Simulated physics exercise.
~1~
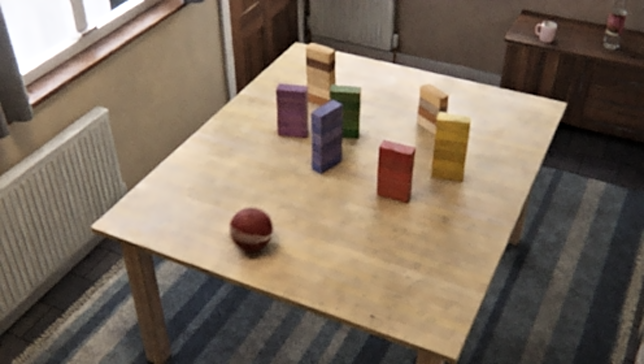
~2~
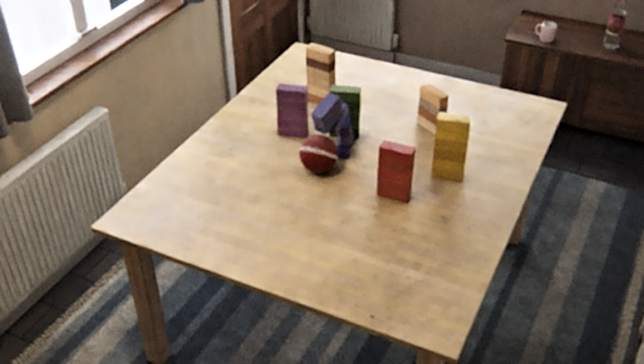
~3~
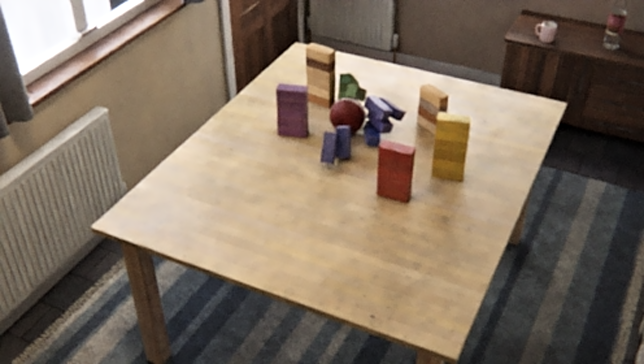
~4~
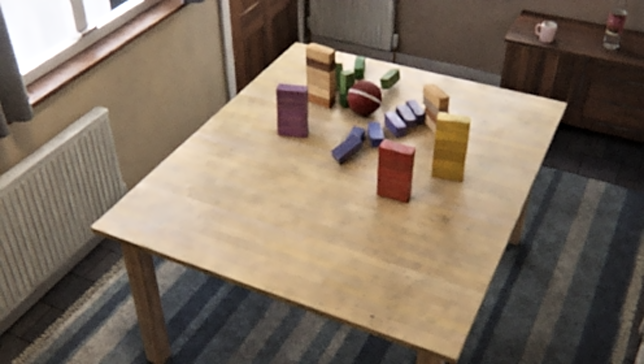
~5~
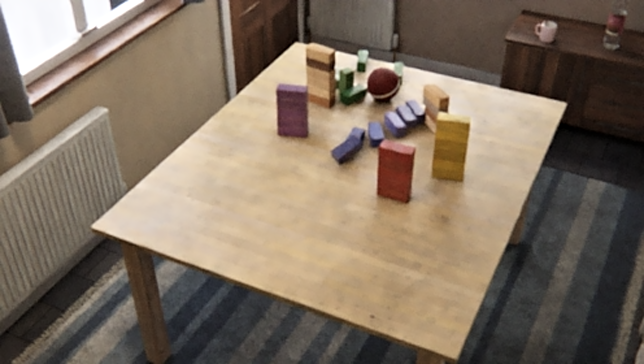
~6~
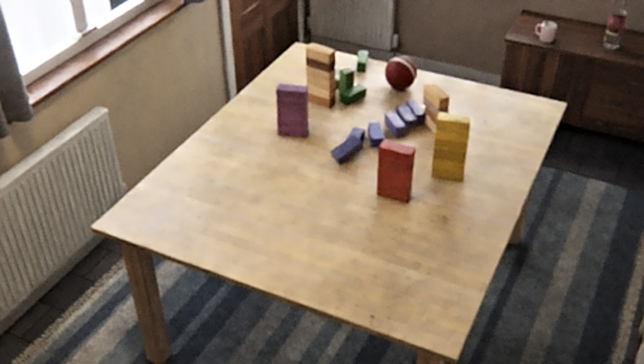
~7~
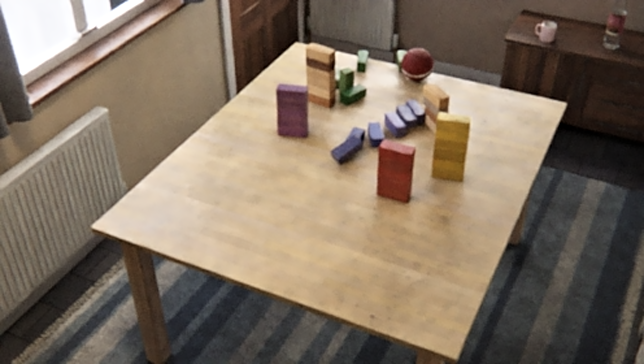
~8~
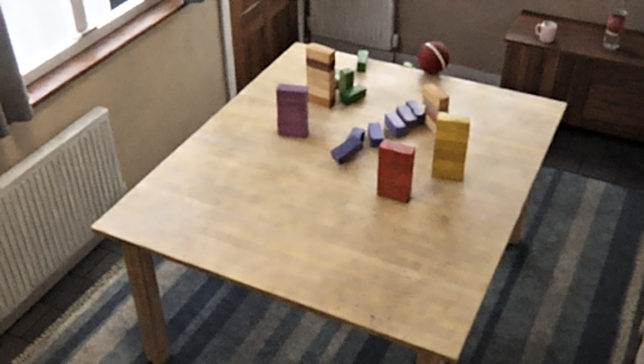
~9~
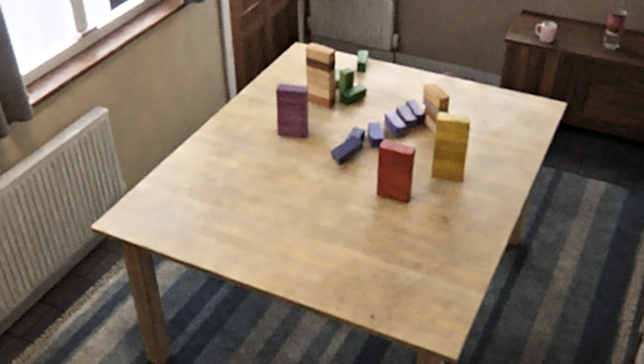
A dark red ball rolled across a wooden table into the blue tower, scattering its blocks, then toppled most of the green one behind it and dropped off the far edge, while the purple, red and yellow towers stayed standing.
